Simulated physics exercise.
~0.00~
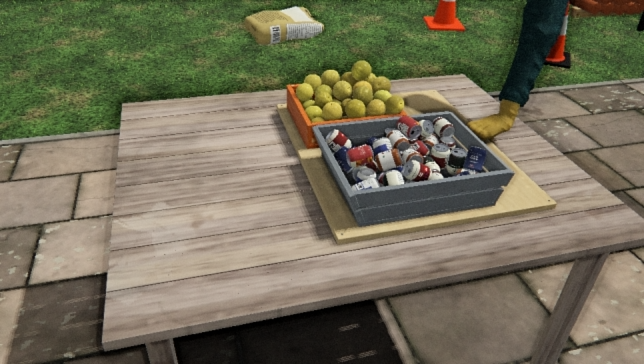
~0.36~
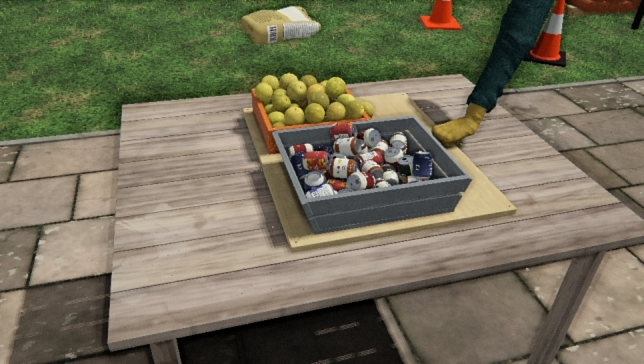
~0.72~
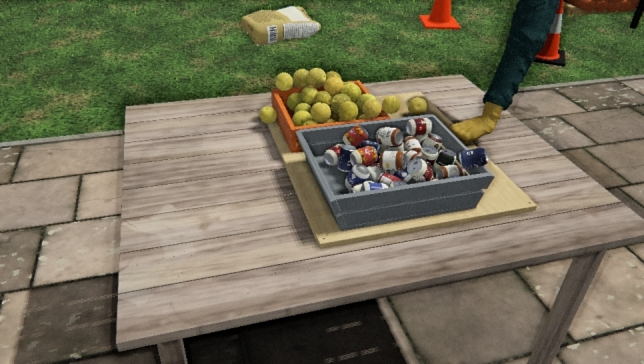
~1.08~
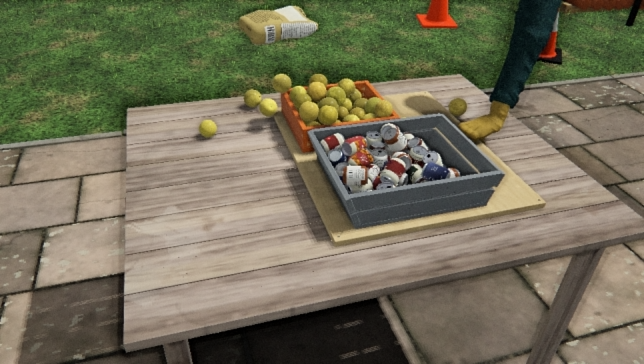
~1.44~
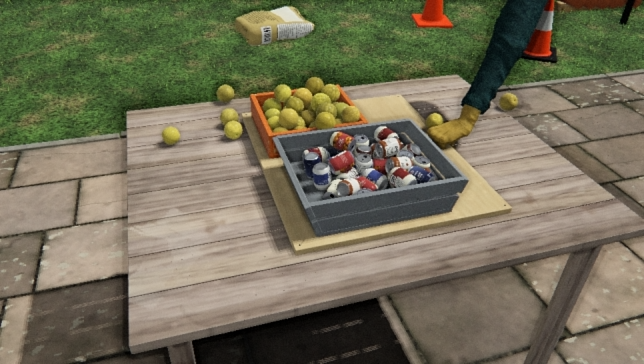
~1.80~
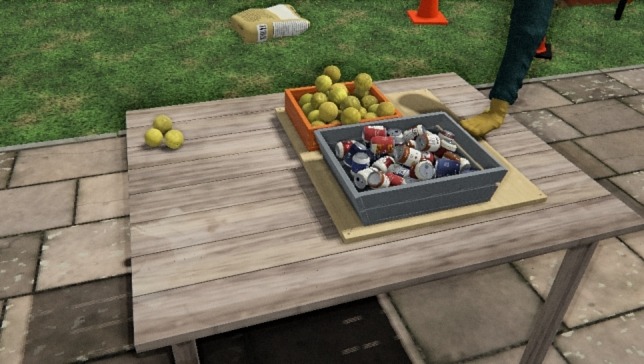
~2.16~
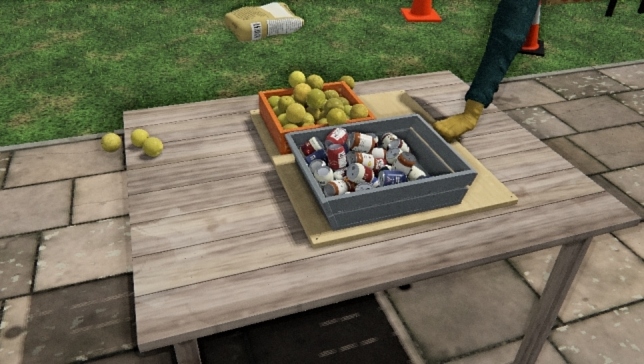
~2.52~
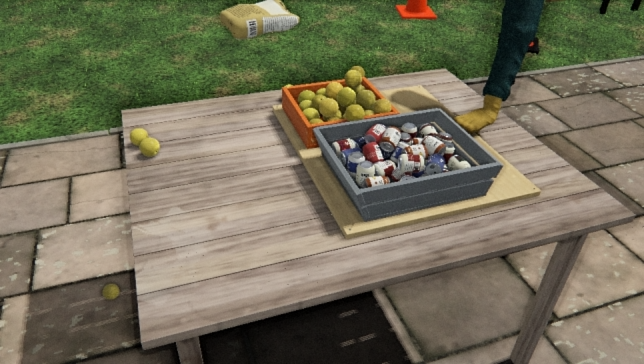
A gloved hand rested at the table's far edge as a board carrying a grey tote of cans and an orange tote of yellow fruit slid back and forth; several fruits spilled and rolled left, one dropping off, while the cans stayed in.
